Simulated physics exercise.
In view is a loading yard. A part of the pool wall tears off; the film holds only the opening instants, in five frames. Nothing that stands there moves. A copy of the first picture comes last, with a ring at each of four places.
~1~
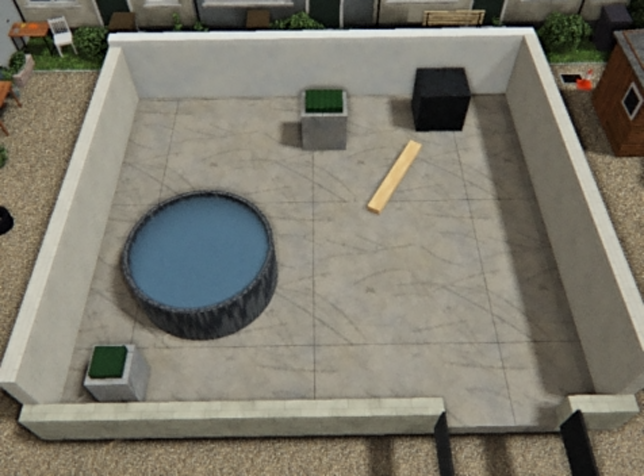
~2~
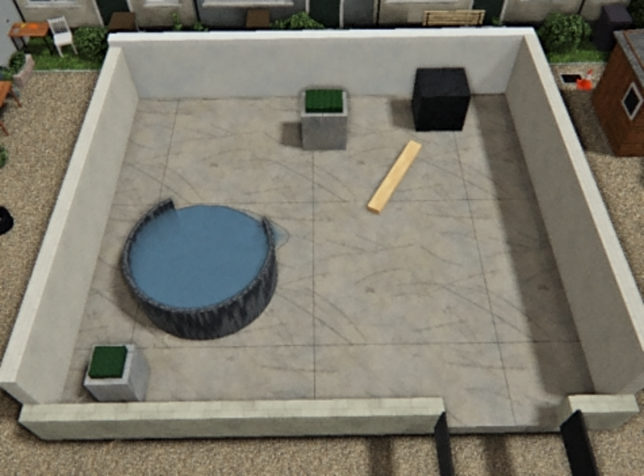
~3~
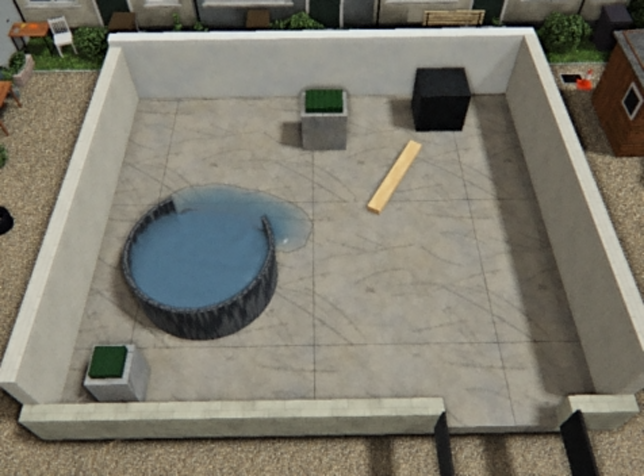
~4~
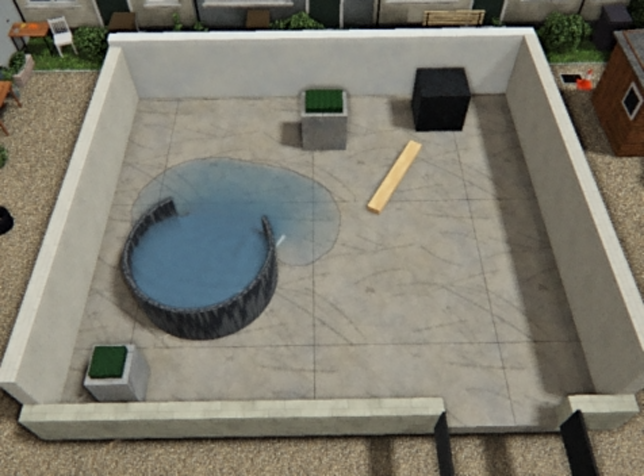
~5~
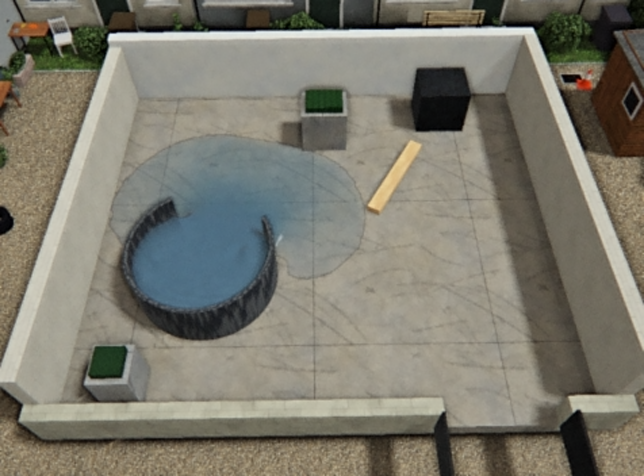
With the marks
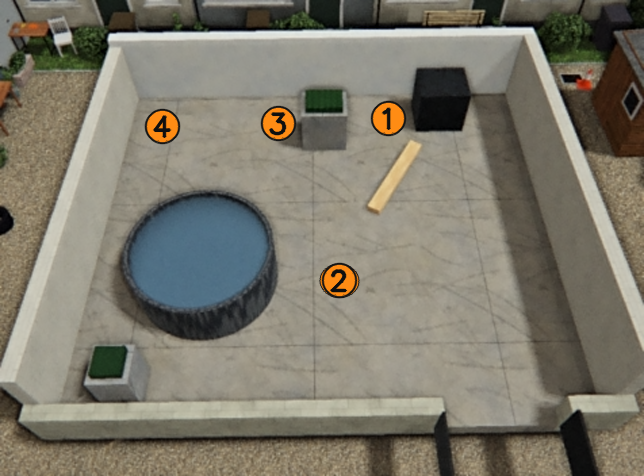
A round dark-walled pool opening at its back right side in a walled yard, water spreading across the pale paved ground.
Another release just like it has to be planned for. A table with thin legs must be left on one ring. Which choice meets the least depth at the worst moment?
Take 2.
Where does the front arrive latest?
2 it is.
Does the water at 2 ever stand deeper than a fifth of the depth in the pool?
No, it does not.
On the marked copy, 1 at (388, 118); 2 at (339, 280); 3 at (278, 123); 4 at (162, 126).
With 1, the water peaks at about 32 % of the depth that stood in the pool.
With 2, the water peaks at about 9 % of the depth that stood in the pool.
With 3, the water peaks at about 40 % of the depth that stood in the pool.
With 4, the water peaks at about 39 % of the depth that stood in the pool.
